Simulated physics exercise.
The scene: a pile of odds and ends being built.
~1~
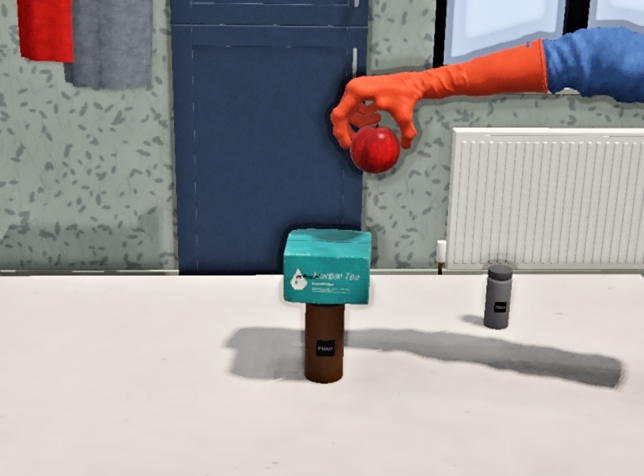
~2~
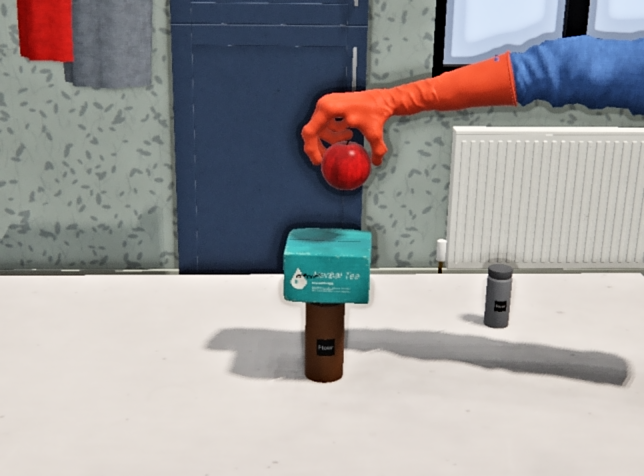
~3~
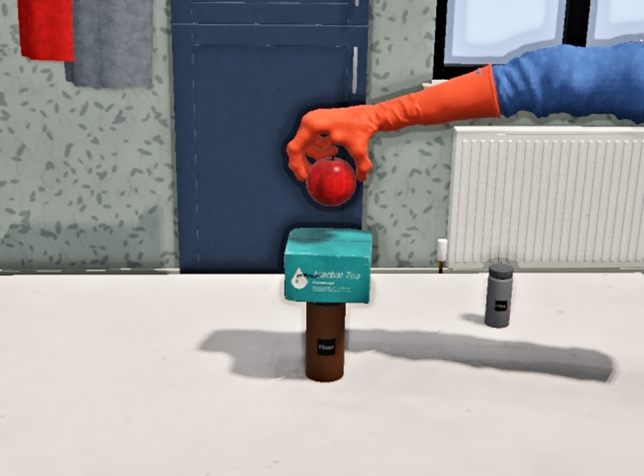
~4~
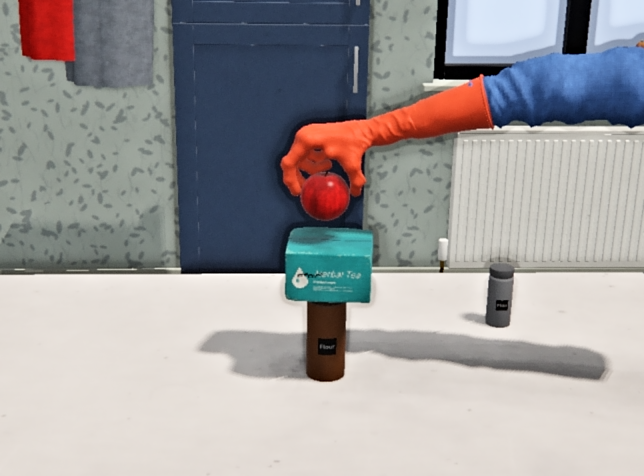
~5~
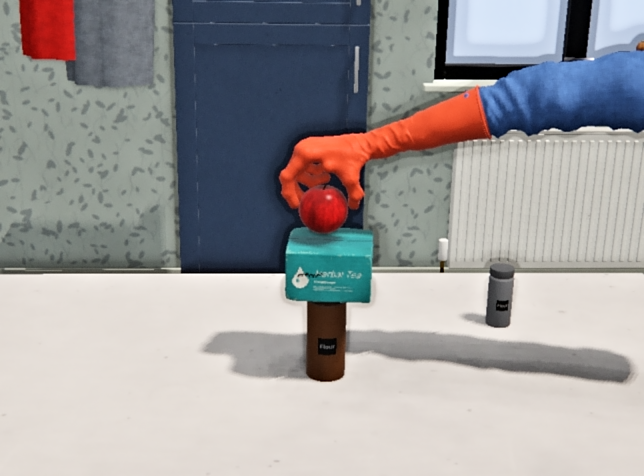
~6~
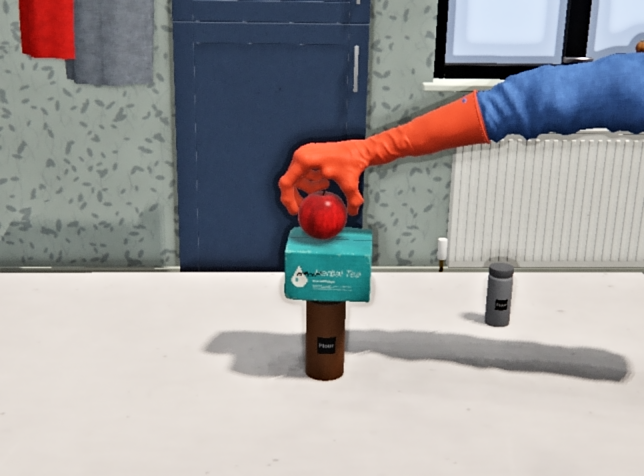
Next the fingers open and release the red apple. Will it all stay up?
As it turns out, it holds.
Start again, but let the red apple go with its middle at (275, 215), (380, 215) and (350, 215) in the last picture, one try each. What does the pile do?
First, it gives way; second, it loses its balance; third, it stays up.
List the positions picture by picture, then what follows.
Coming down; red apple (375, 149); brown jar (325, 333), in the first picture.
Coming down; red apple (346, 166); turquoise box (328, 265), in the second picture.
Coming down; red apple (331, 182); grey shaker (499, 296), in the third picture.
Coming down; red apple (325, 196); brown jar (326, 332), in the fourth picture.
Coming down; red apple (323, 209); turquoise box (330, 264), in the fifth picture.
In place under the hand; red apple (322, 216); grey shaker (499, 295), in the sixth picture.
Then, 0.30 s on from there, no change.
Then, 0.70 s on from there, red apple resting near (322, 216).
In the end, all 4 unmoved. At the end, from the last picture's camera, red apple near (322, 216). The pile keeps its balance.
